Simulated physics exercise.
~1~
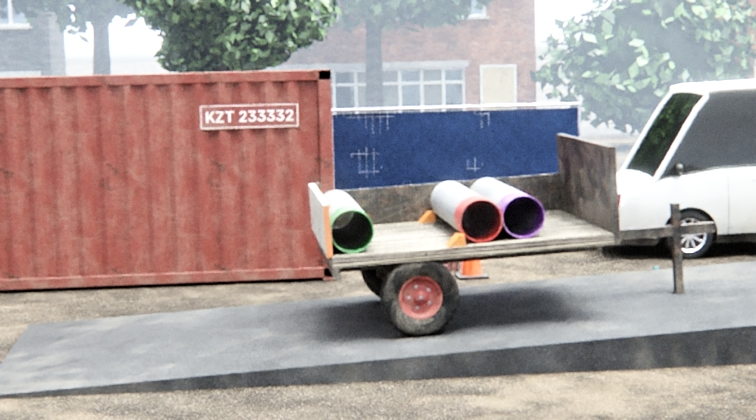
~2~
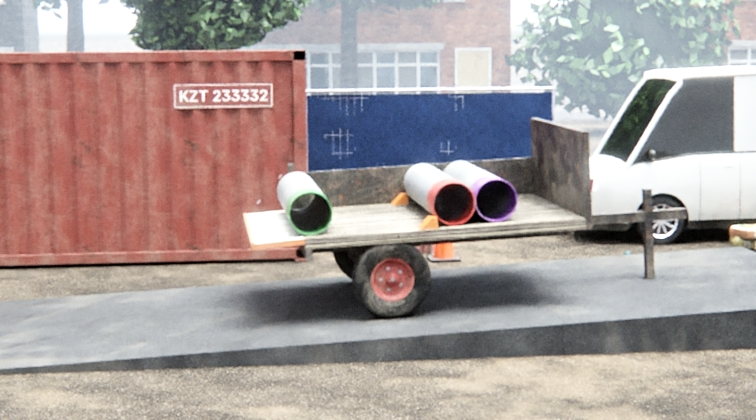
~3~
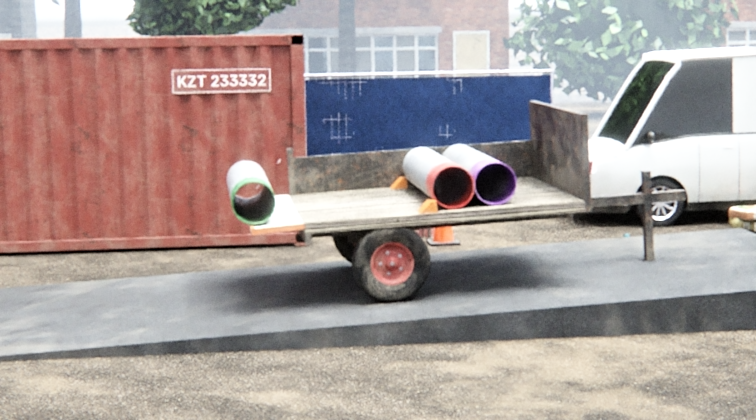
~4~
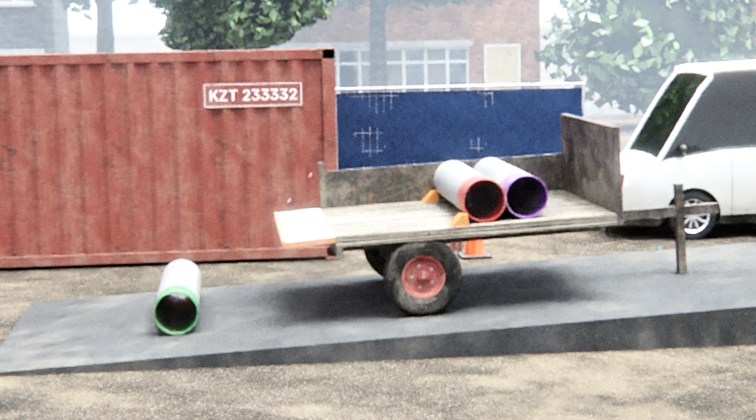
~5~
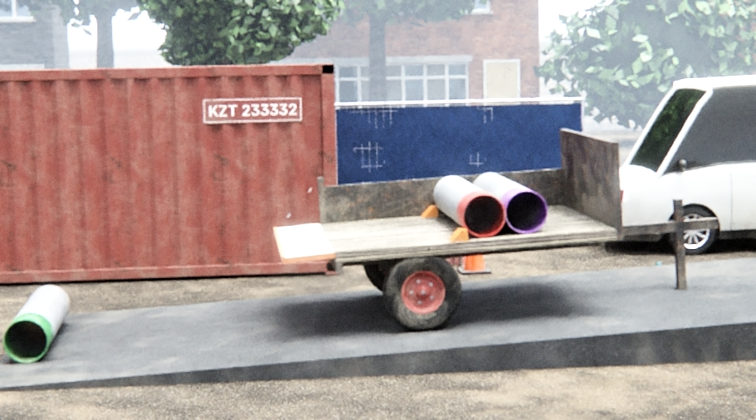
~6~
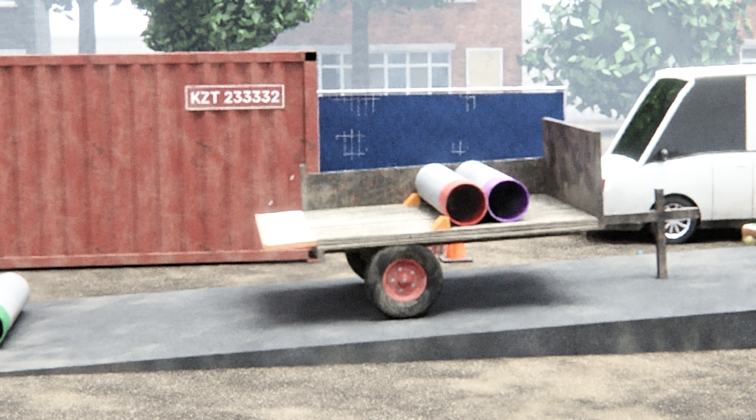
A green-rimmed pipe rolls left off the lowered tailgate and away while two stay aboard.
